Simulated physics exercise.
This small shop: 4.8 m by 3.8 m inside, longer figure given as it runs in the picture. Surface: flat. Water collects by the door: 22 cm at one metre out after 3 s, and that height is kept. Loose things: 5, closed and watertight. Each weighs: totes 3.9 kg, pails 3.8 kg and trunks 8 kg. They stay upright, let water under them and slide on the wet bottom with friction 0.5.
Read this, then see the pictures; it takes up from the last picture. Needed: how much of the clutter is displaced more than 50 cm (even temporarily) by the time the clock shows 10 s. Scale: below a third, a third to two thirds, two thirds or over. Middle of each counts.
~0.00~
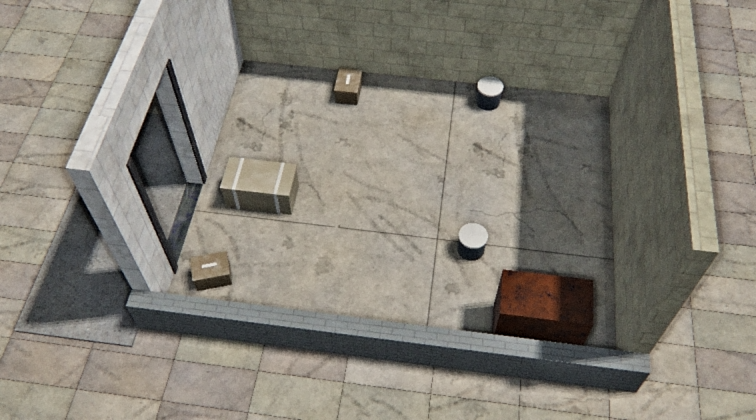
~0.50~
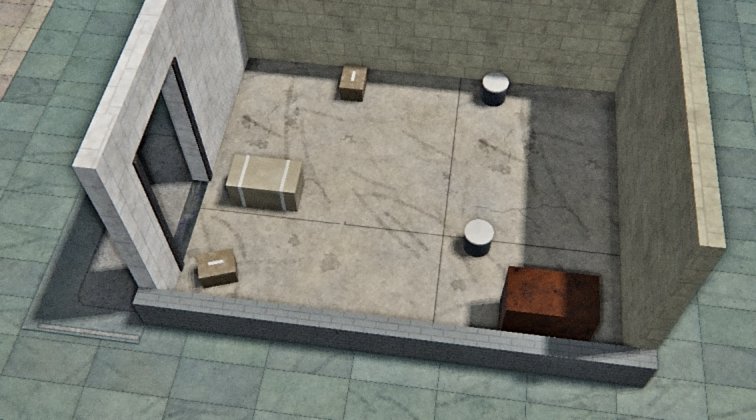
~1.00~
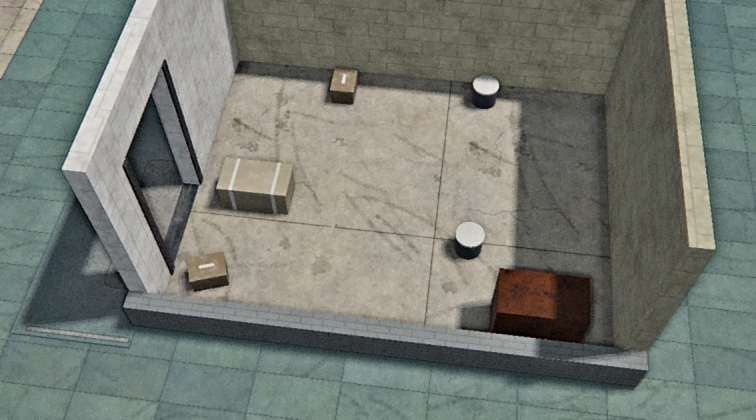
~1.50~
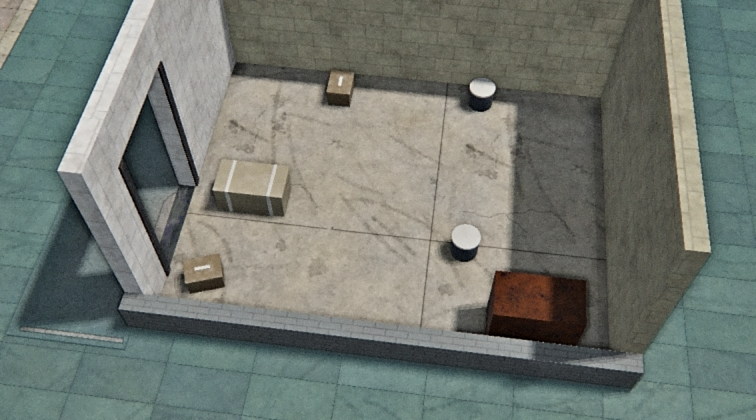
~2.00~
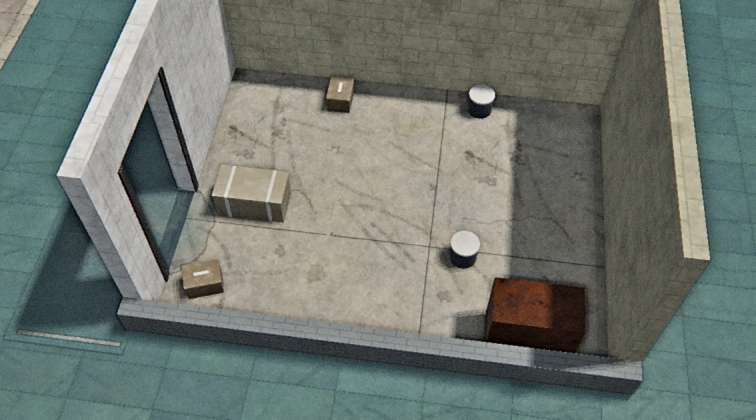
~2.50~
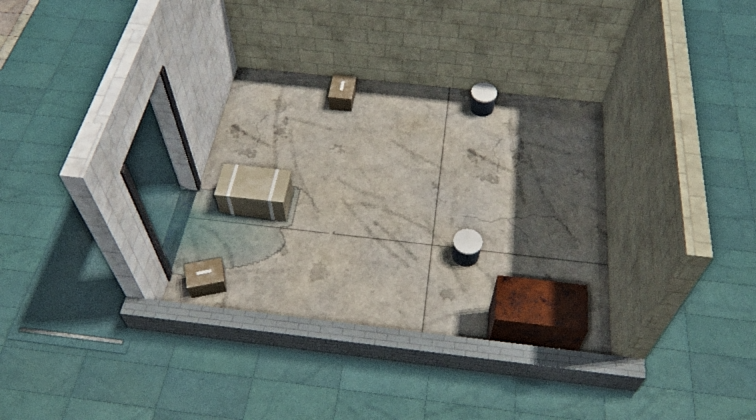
On that scale, a third to two thirds.
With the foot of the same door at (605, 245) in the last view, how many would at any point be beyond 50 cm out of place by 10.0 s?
In that case the number is 4.
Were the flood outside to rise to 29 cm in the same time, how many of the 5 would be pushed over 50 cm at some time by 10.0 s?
So the tally would be 4.
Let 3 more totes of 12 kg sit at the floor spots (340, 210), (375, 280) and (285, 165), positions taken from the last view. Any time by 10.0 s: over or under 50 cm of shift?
One by one, in that order: Above it, above it, below it.
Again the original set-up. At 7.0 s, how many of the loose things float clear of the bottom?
Just then, the number is 1.
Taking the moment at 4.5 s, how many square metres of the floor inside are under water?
Around 10.0 m2 of it.
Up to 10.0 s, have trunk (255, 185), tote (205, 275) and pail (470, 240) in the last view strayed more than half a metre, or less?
Taking them in that order, the first is beyond the limit, the second within the limit and the third beyond the limit.
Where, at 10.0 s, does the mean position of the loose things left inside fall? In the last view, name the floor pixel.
It works out to somewhere near (378, 153) on the floor.
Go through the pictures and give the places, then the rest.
In the first picture, a tote at (348, 80) rests on the ground; a pail at (490, 86), on the bottom; 0.0 m2 under water; 0 of 5 have shifted.
In the second picture, a tote at (353, 77), on the bottom; a pail at (496, 82) rests on the ground; 0.0 m2 under water; 0 of 5 have shifted.
In the third picture, a tote at (344, 80) rests on the ground; a pail at (486, 85), on the bottom; 0.0 m2 under water; 0 of 5 have shifted.
In the fourth picture, a tote at (340, 82) rests on the ground; a pail at (483, 87), on the bottom; 0.0 m2 under water; 0 of 5 have shifted.
In the fifth picture, a tote at (340, 88) rests on the ground; a pail at (482, 94), on the bottom; 0.3 m2 under water; 0 of 5 have shifted.
In the sixth picture, a tote at (342, 86) rests on the ground; a pail at (484, 92), on the bottom; water covers 0.9 m2; 0 of 5 have shifted.
After 3.5 s 0 of 5 are over 50 cm from their spots; 0 afloat.
After 4.5 s 1 of 5 are over 50 cm from their spots; 0 afloat.
After 7.0 s 2 of 5 are over 50 cm from their spots; 1 afloat.
After 10.0 s 3 of 5 are over 50 cm from their spots, and 3 have been at some point; 5 afloat.
